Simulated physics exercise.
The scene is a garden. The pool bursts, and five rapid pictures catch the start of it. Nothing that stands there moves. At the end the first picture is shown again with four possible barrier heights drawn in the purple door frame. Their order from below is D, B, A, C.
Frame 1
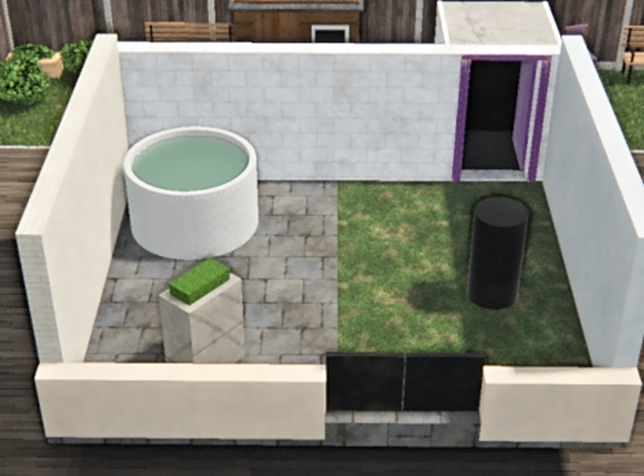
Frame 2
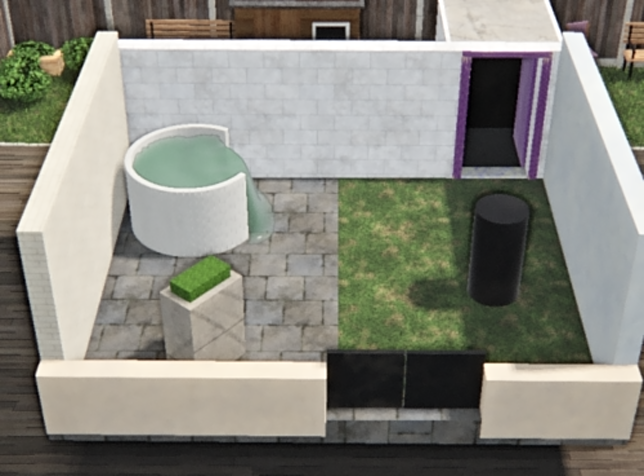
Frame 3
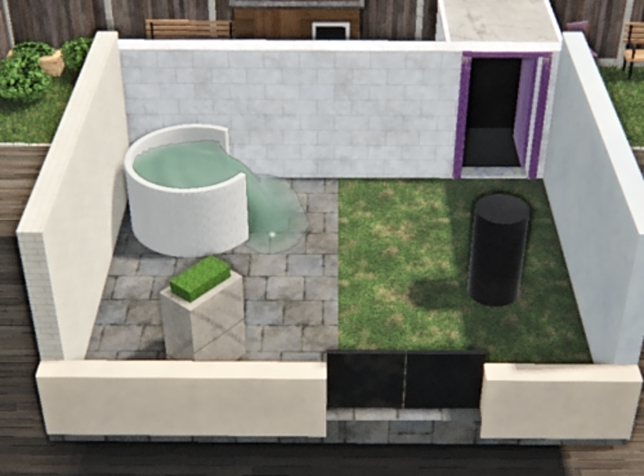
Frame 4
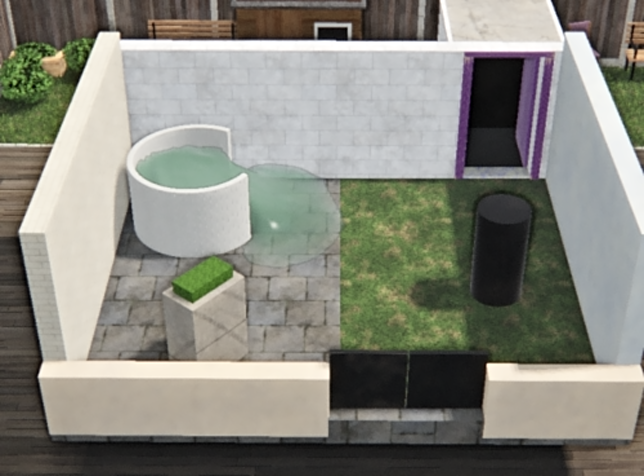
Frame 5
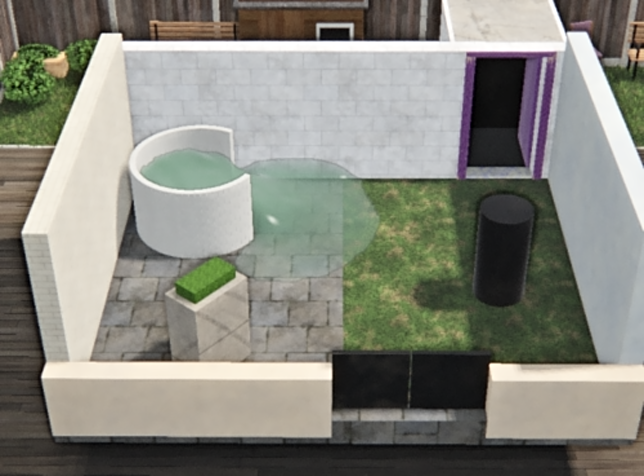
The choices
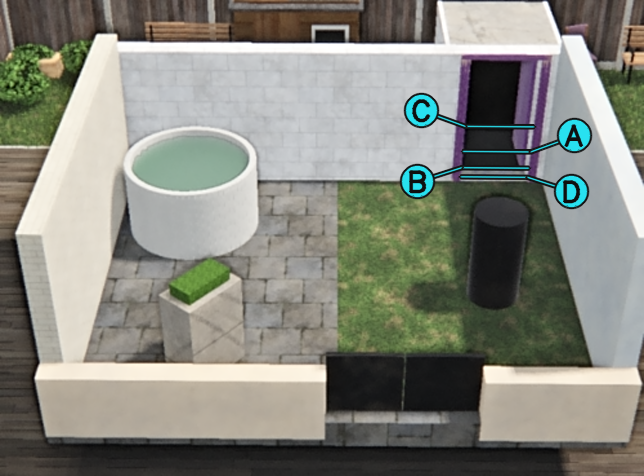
Green water pours from a gap in the round white pool and spreads across the paving onto the grass.
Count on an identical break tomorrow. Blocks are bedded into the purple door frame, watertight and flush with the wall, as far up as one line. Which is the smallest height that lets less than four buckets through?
Go for B.
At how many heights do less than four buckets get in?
Three of them.
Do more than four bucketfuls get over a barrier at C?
No, that is safe.
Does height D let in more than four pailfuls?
Yes, it does.
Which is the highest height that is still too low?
The answer is D.
On the marked copy, A at (496, 151); B at (495, 167); C at (499, 126); D at (494, 177); from the bottom up D, B, A, C.
Choosing A, nothing gets over.
Choosing B, a bucket or two gets in.
Choosing C, nothing gets over.
Choosing D, about 10 bucketfuls get in.
